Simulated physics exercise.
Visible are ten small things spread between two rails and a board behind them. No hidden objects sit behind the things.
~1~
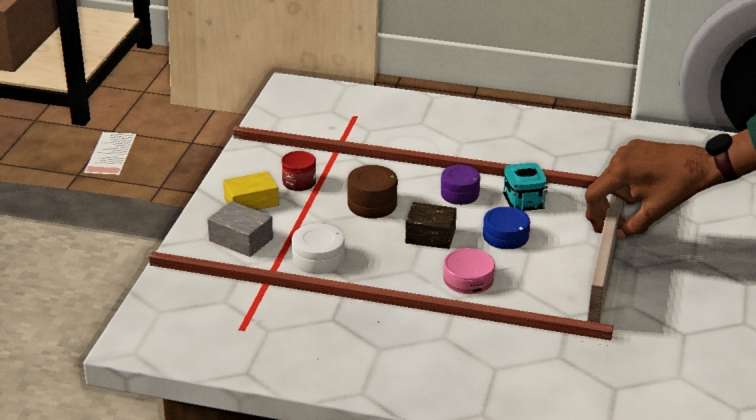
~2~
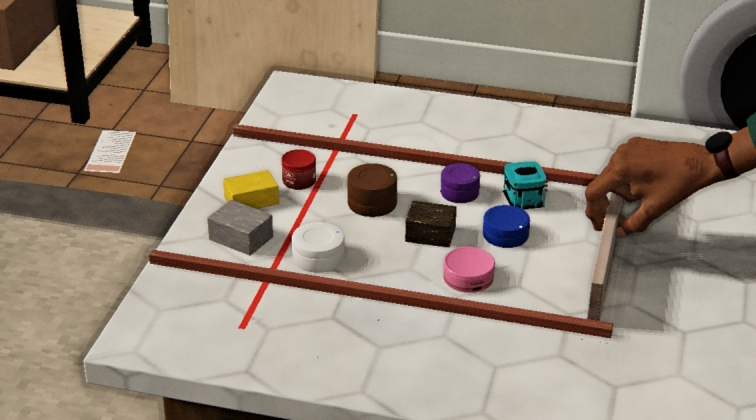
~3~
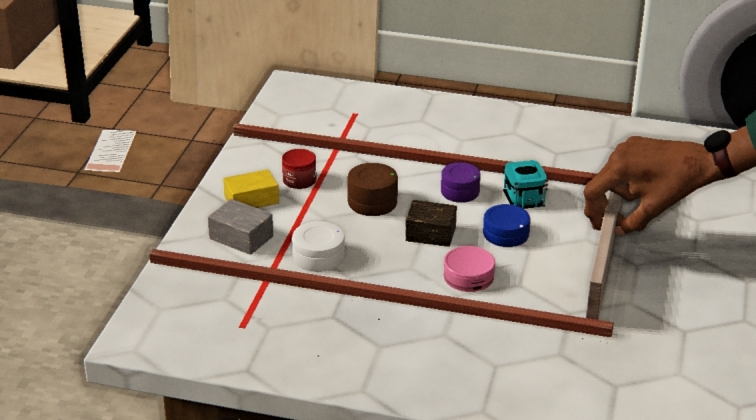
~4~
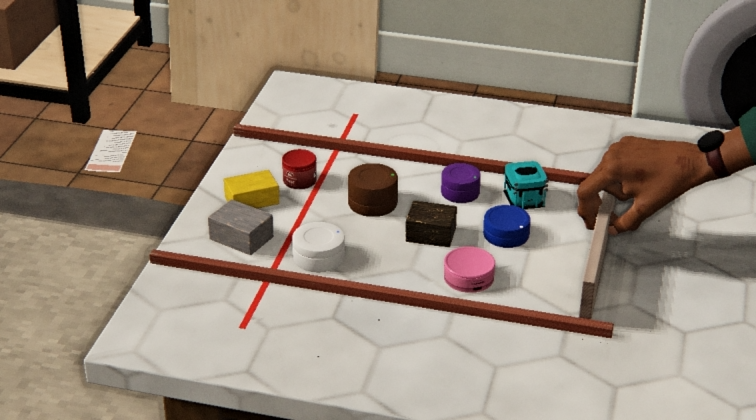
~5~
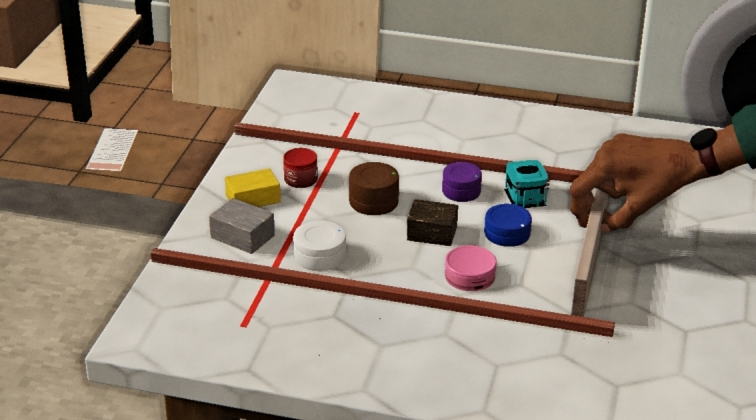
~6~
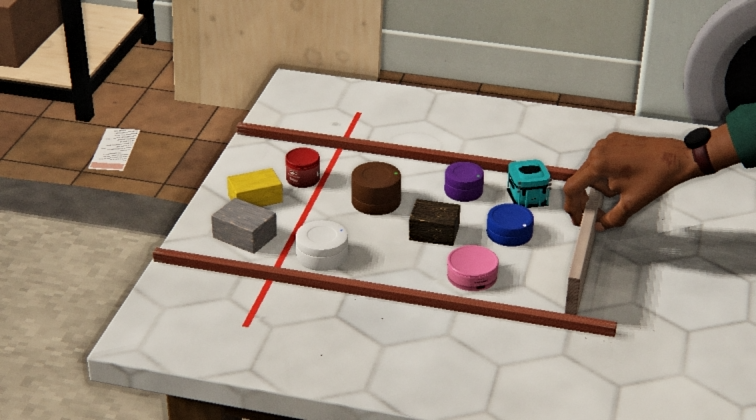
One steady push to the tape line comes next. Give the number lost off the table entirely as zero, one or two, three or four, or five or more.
Lost off the table: Zero.
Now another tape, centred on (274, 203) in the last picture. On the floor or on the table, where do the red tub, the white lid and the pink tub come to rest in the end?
Red tub goes off, white lid stays put, pink tub stays put.
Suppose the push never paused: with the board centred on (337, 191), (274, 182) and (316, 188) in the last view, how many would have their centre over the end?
0; 2; 0.
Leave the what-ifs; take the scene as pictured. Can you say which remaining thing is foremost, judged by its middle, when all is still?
It's the grey block that ends nearest.
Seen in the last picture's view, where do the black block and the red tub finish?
The black block at (281, 214), the red tub at (248, 146).
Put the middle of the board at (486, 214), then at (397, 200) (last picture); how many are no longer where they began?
5, then 7.
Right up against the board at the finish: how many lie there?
Total: 4.
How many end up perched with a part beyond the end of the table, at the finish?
Answer: 1.
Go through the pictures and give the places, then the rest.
Yellow block (251, 193); grey block (241, 229); red tub (299, 171); board (610, 236); tape (305, 211), in the first frame.
Grey block (240, 227); turquoise case (525, 185), in the second frame.
Red tub (299, 169); white lid (319, 246), in the third frame.
Yellow block (252, 191); black block (431, 224), in the fourth frame.
Grey block (242, 225); purple lid (462, 182), in the fifth frame.
Yellow block (255, 190); grey block (244, 225); red tub (303, 168); board (588, 229); tape (309, 208), in the sixth frame.
Soon after, none off yet; yellow block at rest near (255, 190); grey block at rest near (244, 225); red tub at rest near (303, 168).
Then, none off yet; yellow block at rest near (255, 190); grey block at rest near (244, 225); red tub at rest near (300, 167).
At rest, the number that fall off is zero.
